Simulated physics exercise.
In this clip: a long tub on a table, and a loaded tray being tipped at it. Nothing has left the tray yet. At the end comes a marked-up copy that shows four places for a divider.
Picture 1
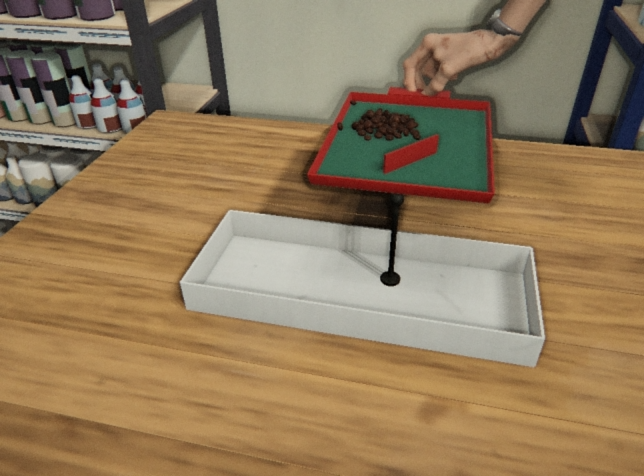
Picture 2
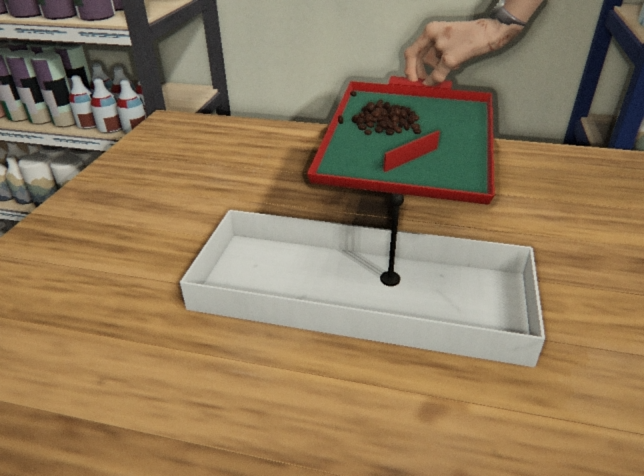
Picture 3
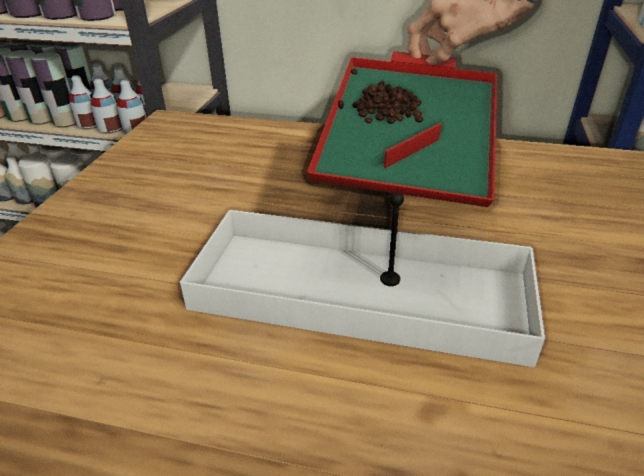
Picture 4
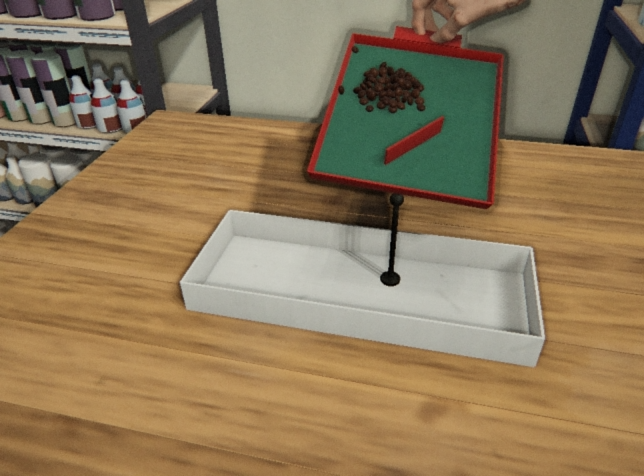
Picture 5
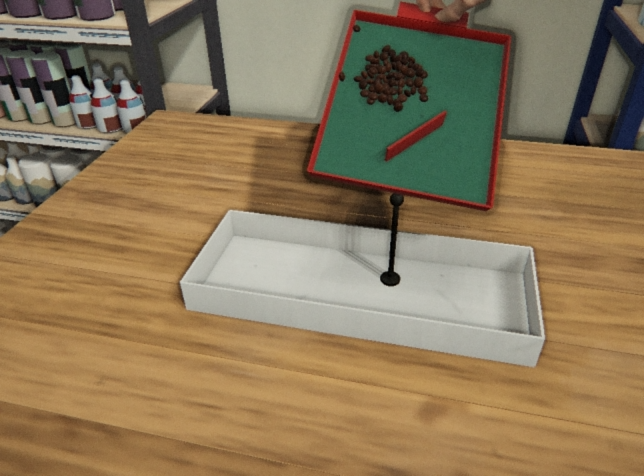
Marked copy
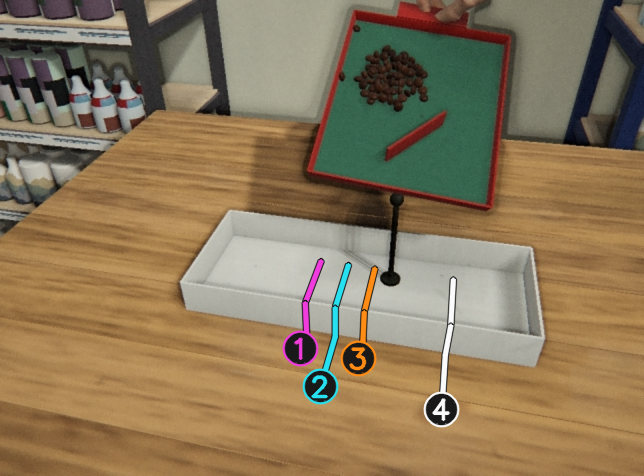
A hand steadily tilting up the far edge of a red-rimmed green tray of brown drops above a long white tub.
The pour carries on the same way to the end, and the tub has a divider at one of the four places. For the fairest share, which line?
Choose 3.
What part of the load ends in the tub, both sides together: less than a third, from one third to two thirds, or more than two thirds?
It is more than two thirds.
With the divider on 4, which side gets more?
Left.
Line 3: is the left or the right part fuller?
Right.
On the marked copy, line 1 crosses the front rim at (305, 301); line 2 crosses the front rim at (335, 306); line 3 crosses the front rim at (364, 311); line 4 crosses the front rim at (450, 324).
Choosing 1, of what is caught, only a few on the left of the divider, all but a few on the right.
Choosing 2, of what is caught, a small share on the left of the divider, all but a few on the right.
Choosing 3, of what is caught, close to a third on the left of the divider, close to two thirds on the right.
Choosing 4, of what is caught, all but a few on the left of the divider, only a few on the right.
